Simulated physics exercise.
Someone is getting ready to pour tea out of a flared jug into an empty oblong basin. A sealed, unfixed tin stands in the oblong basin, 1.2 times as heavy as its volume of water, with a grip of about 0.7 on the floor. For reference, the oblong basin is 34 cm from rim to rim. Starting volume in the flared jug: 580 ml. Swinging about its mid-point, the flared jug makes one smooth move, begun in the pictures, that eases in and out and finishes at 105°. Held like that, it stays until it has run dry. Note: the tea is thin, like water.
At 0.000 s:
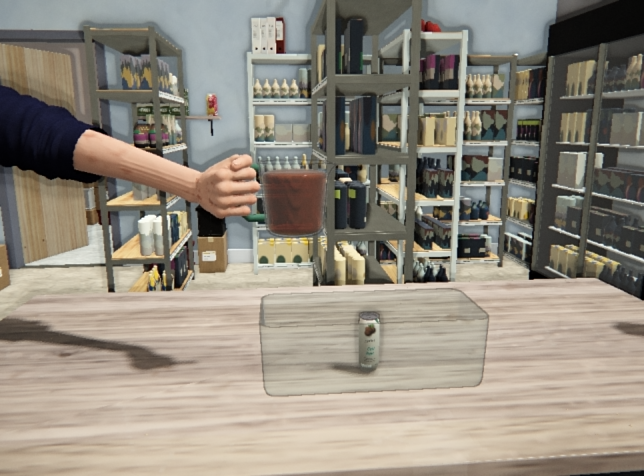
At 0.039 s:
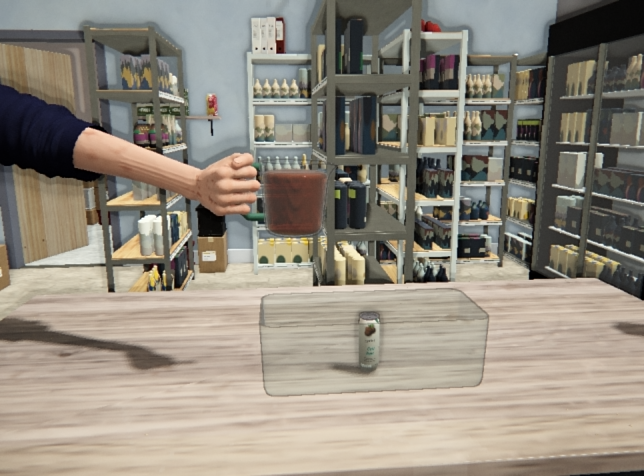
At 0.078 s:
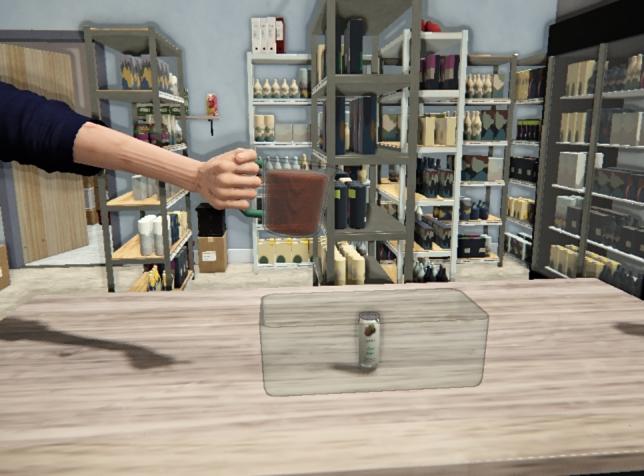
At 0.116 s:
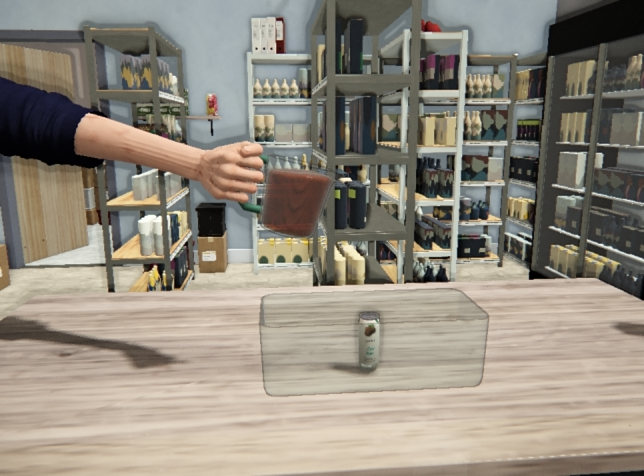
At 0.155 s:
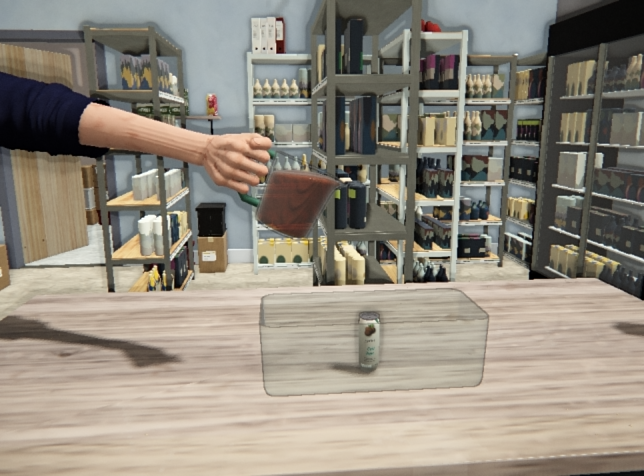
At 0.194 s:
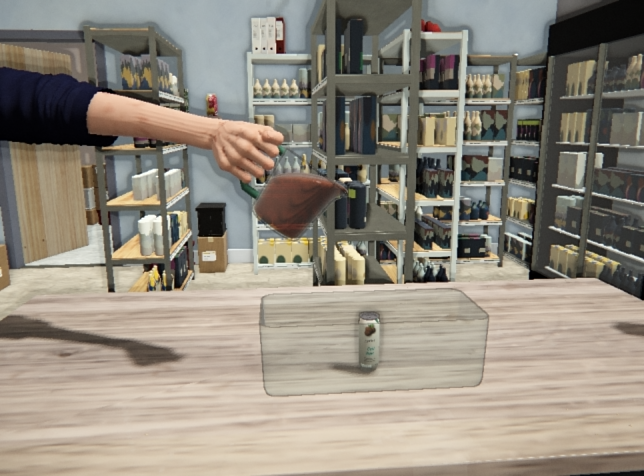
In a storeroom, a hand tilts a reddish-brown jug rightward above a clear oblong basin.
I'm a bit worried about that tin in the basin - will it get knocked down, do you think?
No, it should stay standing.
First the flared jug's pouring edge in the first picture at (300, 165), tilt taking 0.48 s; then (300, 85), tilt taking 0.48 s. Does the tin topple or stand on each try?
Try 1: Tipped over; try 2: Tipped over.
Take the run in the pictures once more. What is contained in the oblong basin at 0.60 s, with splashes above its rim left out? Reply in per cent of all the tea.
I'd say roughly 72 in a hundred of it.
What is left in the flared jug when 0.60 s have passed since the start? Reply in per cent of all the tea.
Remaining share: Approx. 10 %.
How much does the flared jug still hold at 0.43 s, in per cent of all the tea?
About 44 per cent.
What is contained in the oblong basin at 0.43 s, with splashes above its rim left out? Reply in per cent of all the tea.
Around 16 percent.
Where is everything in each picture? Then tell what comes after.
Tilt 0°; pouring edge (338, 163); surface from (262, 173) to (327, 172); the oblong basin's rim runs from (261, 311) to (474, 303); the tin's top is at (369, 318), in the first frame.
Tilt 2°; pouring edge (339, 164); surface from (262, 172) to (328, 173), in the second frame.
Tilt 7°; pouring edge (342, 168); surface from (264, 171) to (329, 174), in the third frame.
Tilt 14°; pouring edge (345, 175); surface from (269, 170) to (333, 177), in the fourth frame.
Tilt 25°; pouring edge (348, 184); surface from (268, 180) to (339, 180), in the fifth frame.
Tilt 37°; pouring edge (349, 195); surface from (263, 188) to (343, 186); 1 per cent is over the edge, in the sixth frame.
After 0.43 s the tilt is 102° and 44 per cent is still to pour; the tin stands where it began.
After 0.60 s the tilt is 105° and 9 per cent is still to pour; the tin stands where it began.
After 0.78 s the tilt is 105° and 1 per cent is still to pour; the tin stands where it began.
After 0.98 s the tilt is 105° and 0 per cent is still to pour; the tin stands where it began.
In the end the tin stands where it began.
